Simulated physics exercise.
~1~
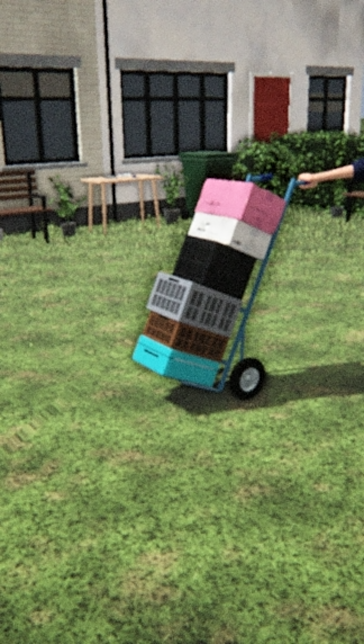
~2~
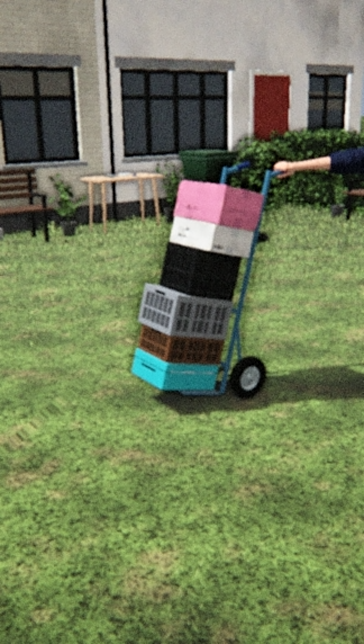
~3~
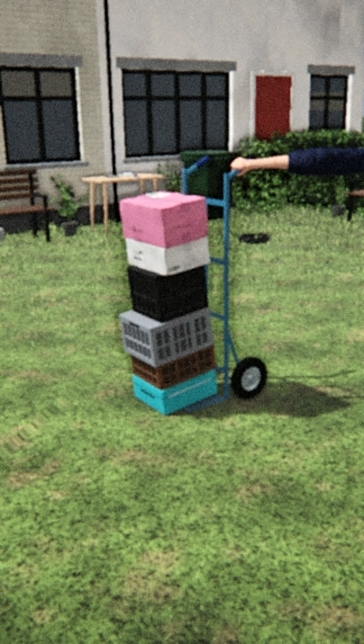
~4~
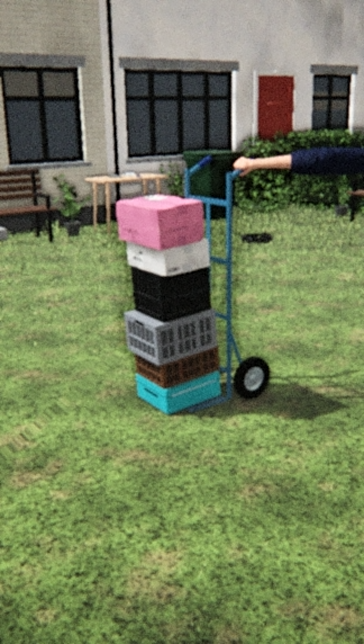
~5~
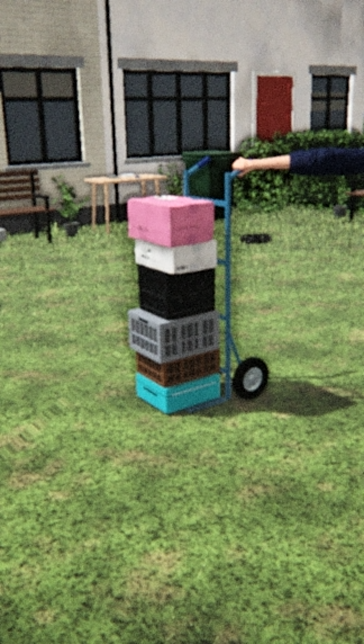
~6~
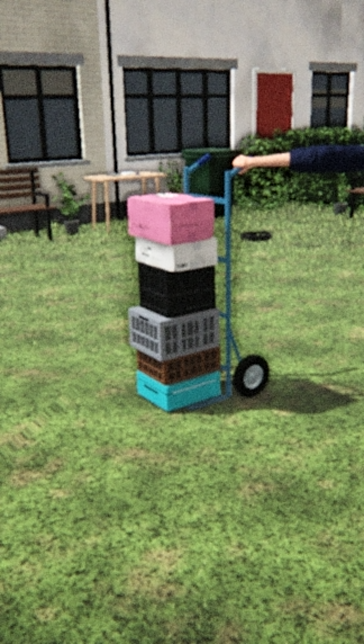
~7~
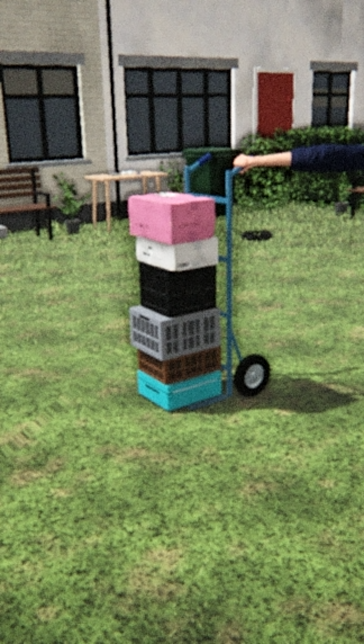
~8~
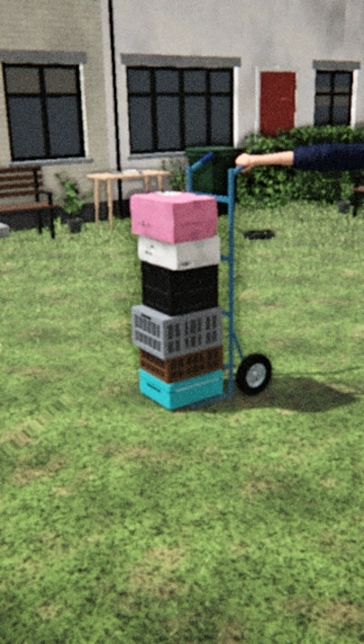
A blue sack truck stacked with six crates and boxes, pink at the top and turquoise at the bottom, is swung upright on a lawn by a hand gripping its handle; the stack rocks slightly, then stands still, slightly uneven, with every piece in place.
